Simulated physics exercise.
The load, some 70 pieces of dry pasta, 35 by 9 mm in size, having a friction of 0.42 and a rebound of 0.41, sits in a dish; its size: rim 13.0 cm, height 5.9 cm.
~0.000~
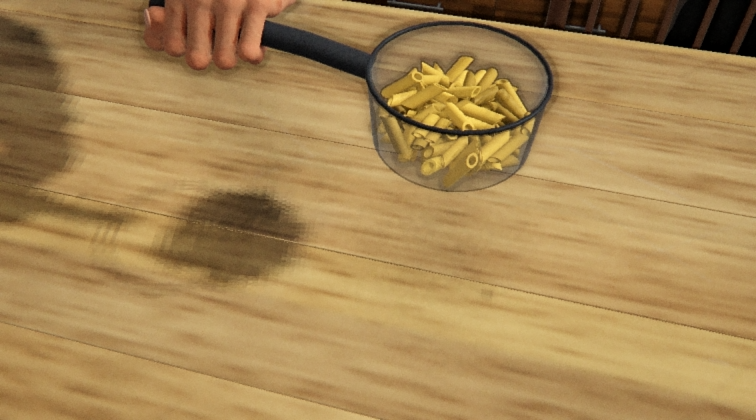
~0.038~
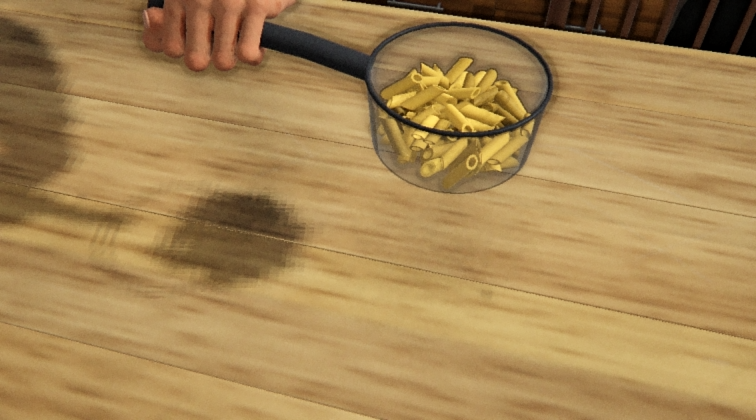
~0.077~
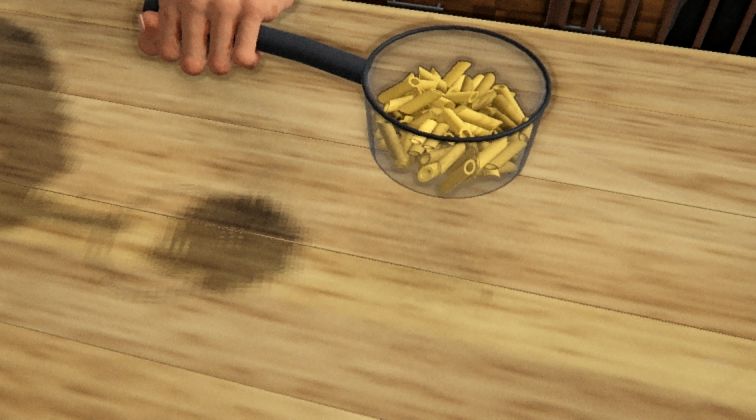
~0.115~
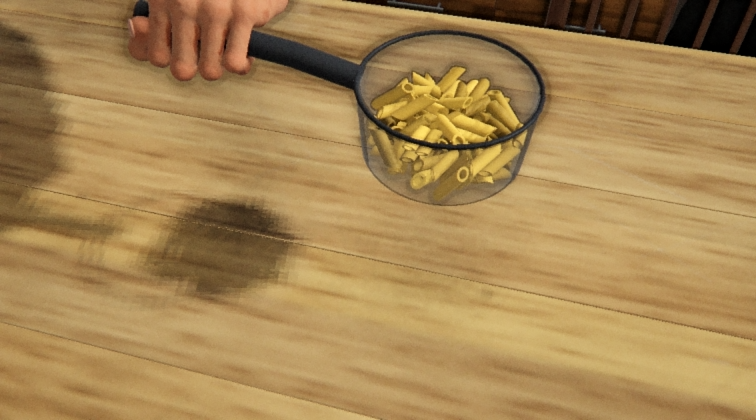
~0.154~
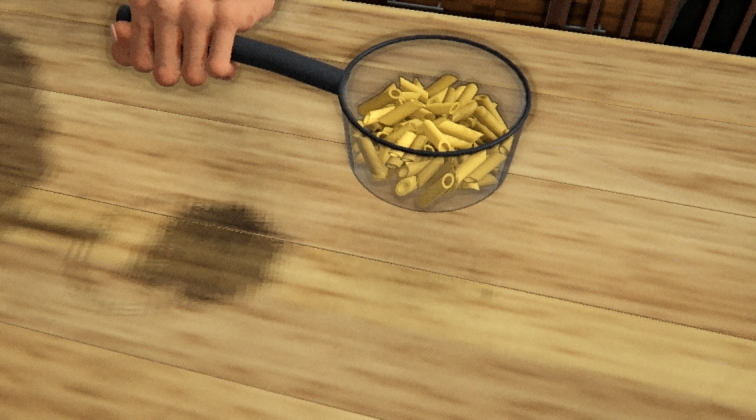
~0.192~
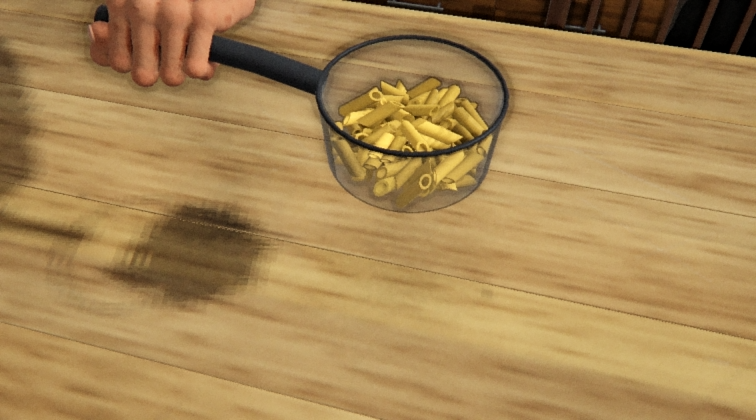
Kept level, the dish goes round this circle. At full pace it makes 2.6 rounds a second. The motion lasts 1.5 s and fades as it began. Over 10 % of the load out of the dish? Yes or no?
No.
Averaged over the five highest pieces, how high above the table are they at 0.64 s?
About 16 cm.
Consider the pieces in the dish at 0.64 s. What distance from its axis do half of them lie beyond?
4.0 cm.
After 0.64 s, dish 100 %; middle of the pieces not yet landed near (384, 123).
Then, at 1.02 s, dish 100 %; middle of the pieces not yet landed near (383, 126).
After 1.36 s, dish 100 %; middle of the pieces not yet landed near (407, 139).
After 1.69 s, dish 100 %; middle of the pieces not yet landed near (380, 111).
By 1.9 s all is still; dish 100 %.
